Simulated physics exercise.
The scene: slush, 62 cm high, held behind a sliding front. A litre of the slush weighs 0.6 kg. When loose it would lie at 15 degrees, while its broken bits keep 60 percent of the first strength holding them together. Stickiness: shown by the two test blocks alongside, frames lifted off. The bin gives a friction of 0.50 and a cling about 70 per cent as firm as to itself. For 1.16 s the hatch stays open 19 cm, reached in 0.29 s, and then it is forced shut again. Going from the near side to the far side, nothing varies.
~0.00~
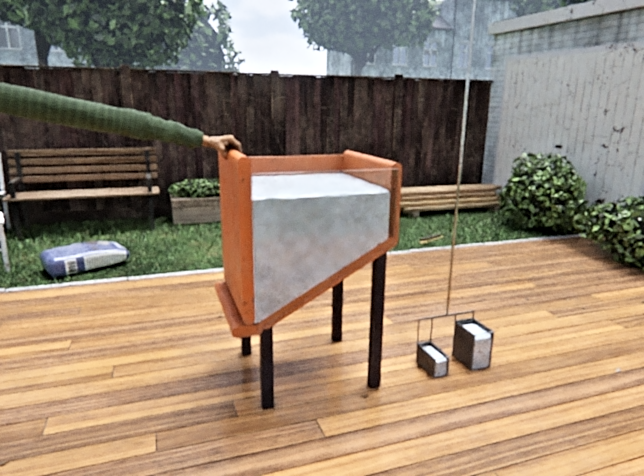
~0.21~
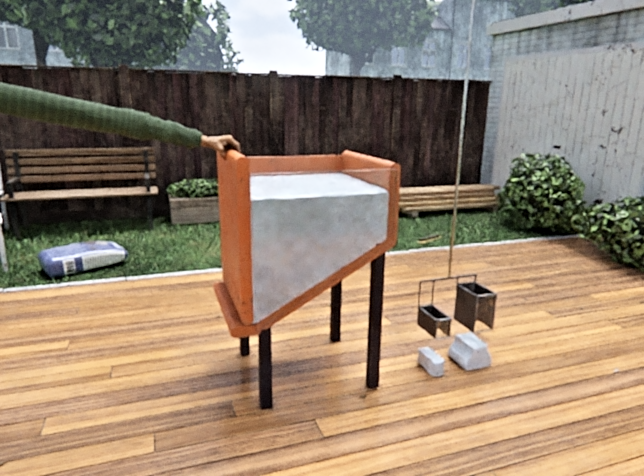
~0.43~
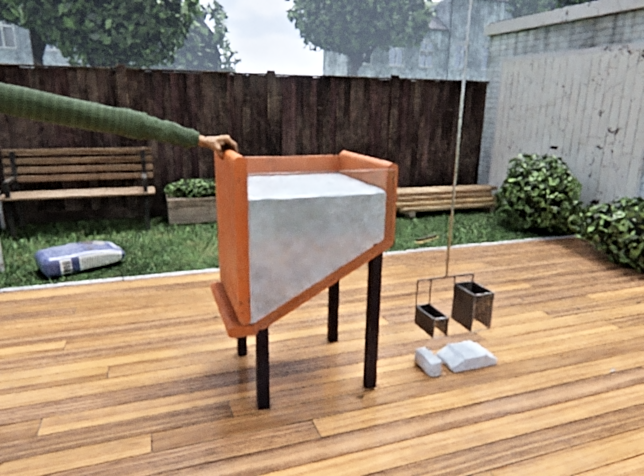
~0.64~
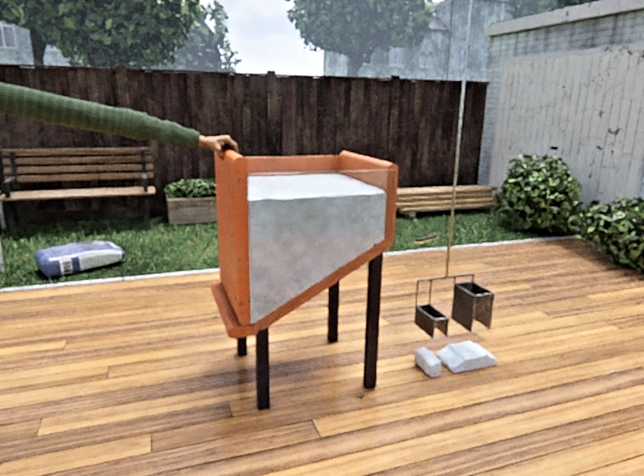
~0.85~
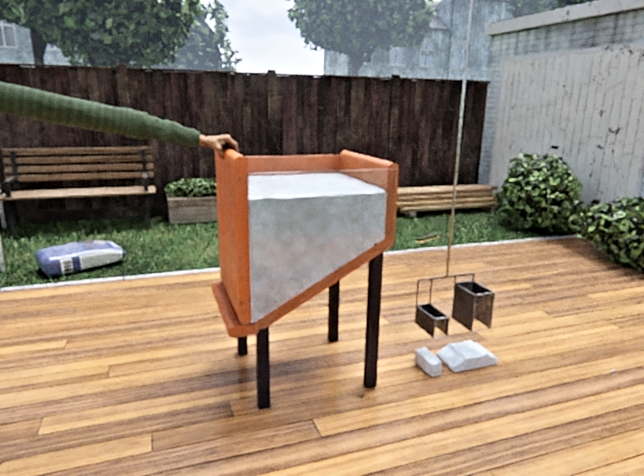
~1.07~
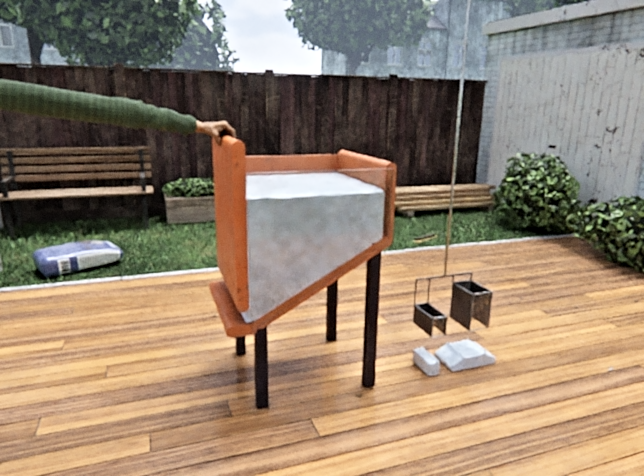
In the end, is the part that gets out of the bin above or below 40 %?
Prediction - higher than 40 percent.
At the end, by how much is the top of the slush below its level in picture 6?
Roughly 14 cm.
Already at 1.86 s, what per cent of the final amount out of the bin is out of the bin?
Some 40 per cent.
After 1.43 s, the hatch is 19 cm open and 5 % is out.
After 1.86 s, the hatch is 19 cm open and 21 % is out.
After 2.29 s, the hatch is 19 cm open and 37 % is out.
After 2.72 s, the hatch is 4.5 cm open and 49 % is out.
After 3.20 s, the hatch is shut and 49 % is out.
